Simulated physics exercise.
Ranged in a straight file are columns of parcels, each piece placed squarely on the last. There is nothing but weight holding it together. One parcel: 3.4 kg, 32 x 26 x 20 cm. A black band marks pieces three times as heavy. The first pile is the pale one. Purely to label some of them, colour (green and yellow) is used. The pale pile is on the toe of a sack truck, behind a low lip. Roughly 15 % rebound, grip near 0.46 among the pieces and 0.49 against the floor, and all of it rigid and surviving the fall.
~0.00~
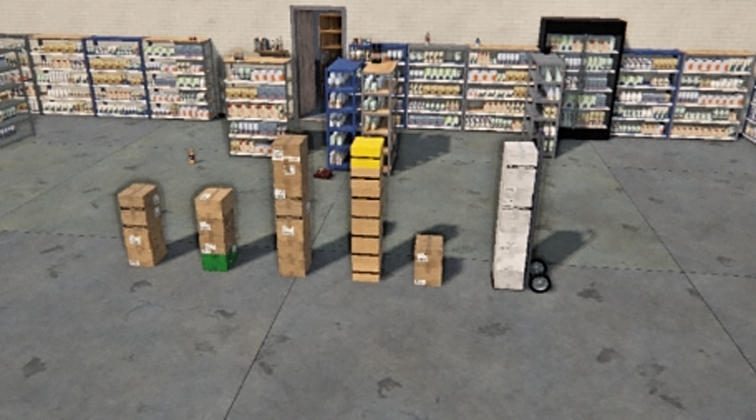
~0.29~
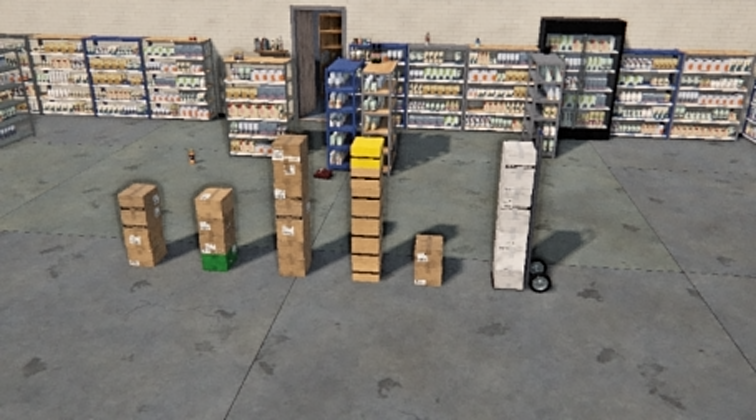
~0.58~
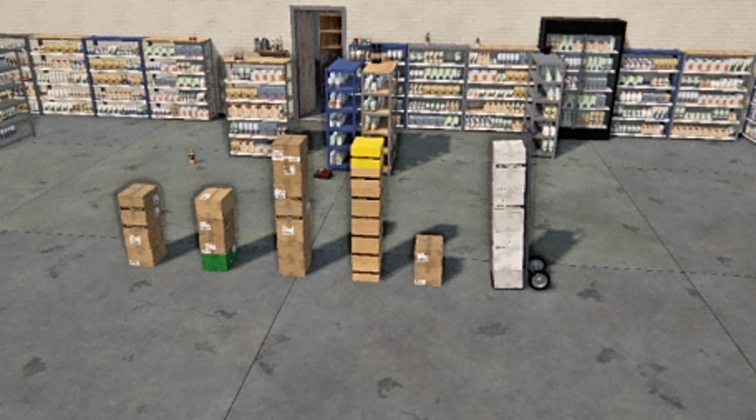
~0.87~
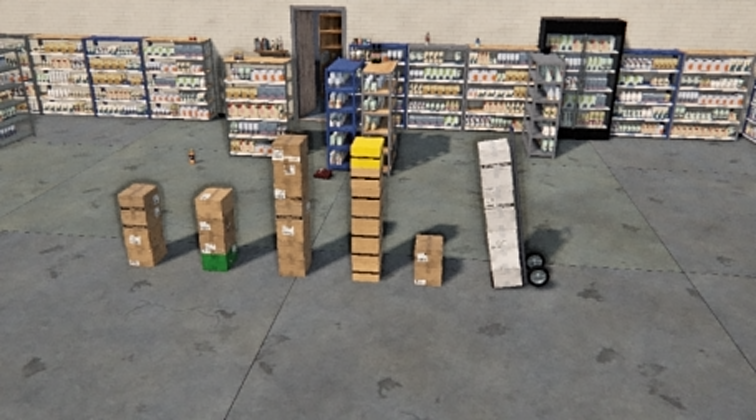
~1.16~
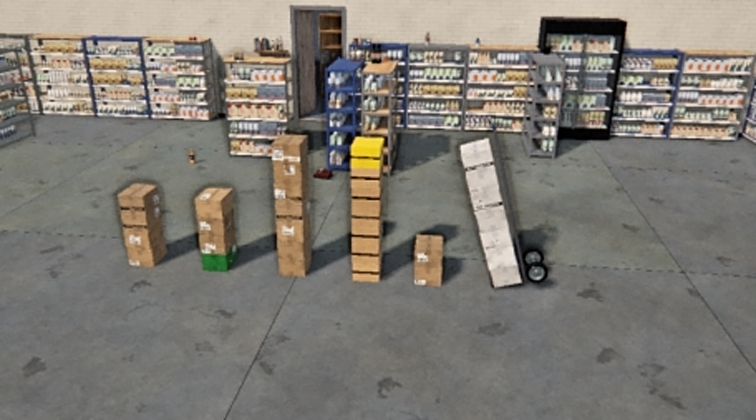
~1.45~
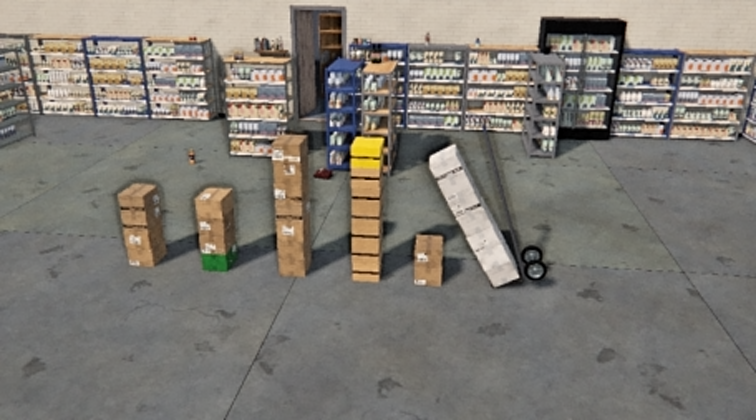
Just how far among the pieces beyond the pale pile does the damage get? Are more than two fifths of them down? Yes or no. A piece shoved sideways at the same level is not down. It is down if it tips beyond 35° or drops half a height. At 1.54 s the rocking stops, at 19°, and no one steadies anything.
No.
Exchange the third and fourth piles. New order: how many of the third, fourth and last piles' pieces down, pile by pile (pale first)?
Pile by pile, you'd see third at 0, fourth at 0 and last at 0 down.
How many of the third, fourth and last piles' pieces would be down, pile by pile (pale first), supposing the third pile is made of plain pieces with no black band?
Count down, pile by pile - third 7, fourth 7, last 3.
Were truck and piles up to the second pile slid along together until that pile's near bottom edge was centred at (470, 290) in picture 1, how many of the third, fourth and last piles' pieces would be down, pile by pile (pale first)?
Count of fallen pieces - third: 0; fourth: 0; last: 0.
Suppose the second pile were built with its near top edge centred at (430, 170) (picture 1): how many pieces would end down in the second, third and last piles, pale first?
Counts down - second: 5; third: 7; last: 3.
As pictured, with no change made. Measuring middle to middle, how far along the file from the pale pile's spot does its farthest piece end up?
About 110 cm along.
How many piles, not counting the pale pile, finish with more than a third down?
0.
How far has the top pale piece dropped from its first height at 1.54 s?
Drop so far: Roughly 20 cm.
After 1.54 s, 7 of the pale pile down; none of the 24 other parcels down.
After 2.08 s, 7 of the pale pile down; none of the 24 other parcels down, 2 disturbed.
At rest (2.7 s), 7 of the pale pile down; none of the 24 other parcels down, 2 disturbed; yellow parcel unmoved; green parcel unmoved. That is 0 per cent. As the last picture would show them, middles, yellow parcel near (368, 153), green parcel near (220, 256).
